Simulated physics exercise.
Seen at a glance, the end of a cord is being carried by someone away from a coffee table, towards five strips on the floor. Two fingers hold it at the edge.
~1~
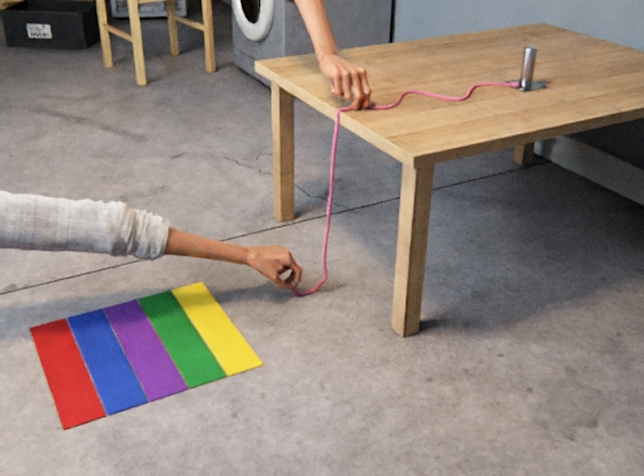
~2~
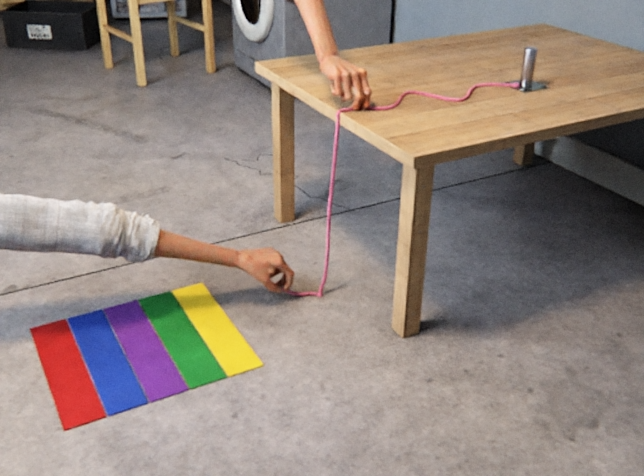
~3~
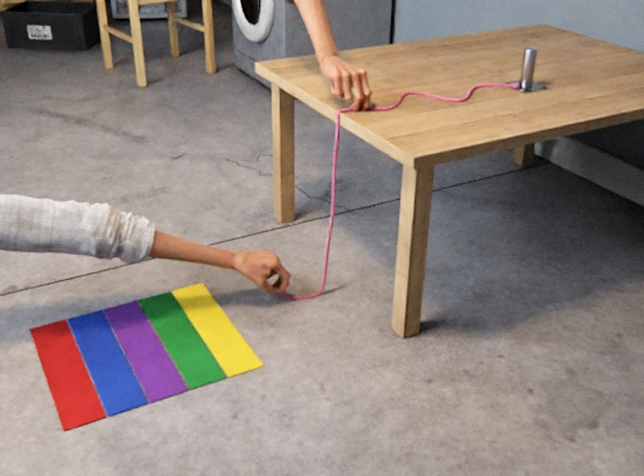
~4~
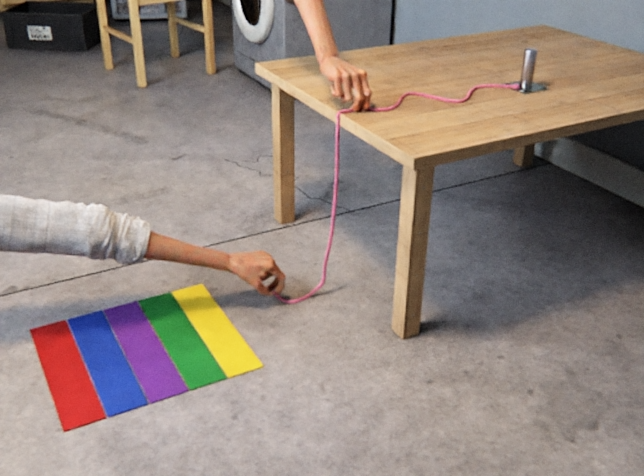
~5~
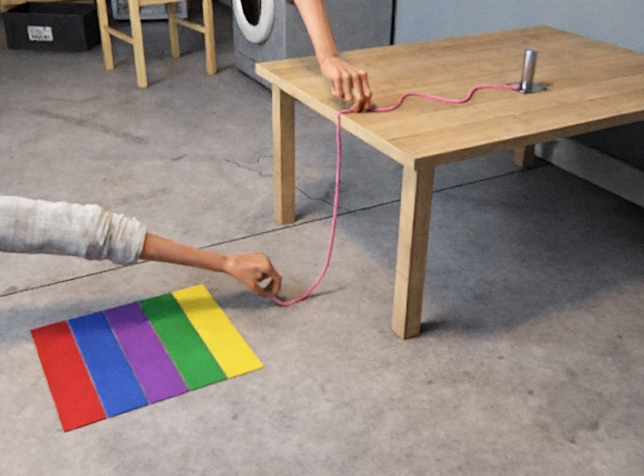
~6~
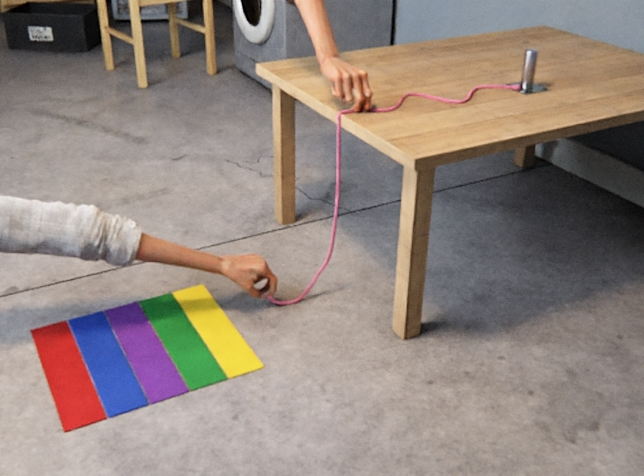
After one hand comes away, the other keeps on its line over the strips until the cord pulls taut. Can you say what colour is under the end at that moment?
Yes, it is blue.
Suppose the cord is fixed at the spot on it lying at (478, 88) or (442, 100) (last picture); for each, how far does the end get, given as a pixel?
Estimates in sequence: (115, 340) then (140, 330).
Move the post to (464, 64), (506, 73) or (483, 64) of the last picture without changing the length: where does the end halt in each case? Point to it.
You'd get roughly (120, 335), (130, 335) and (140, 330), one for each try.
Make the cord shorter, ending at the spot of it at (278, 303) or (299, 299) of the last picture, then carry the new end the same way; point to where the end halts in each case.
The pixels are close to (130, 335) for the first and (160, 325) for the second.
Early on, end near (177, 320); over green.
Midway, end near (134, 332); over purple.
At the end of the slack, end near (106, 340); over blue. The end stops over the blue strip.
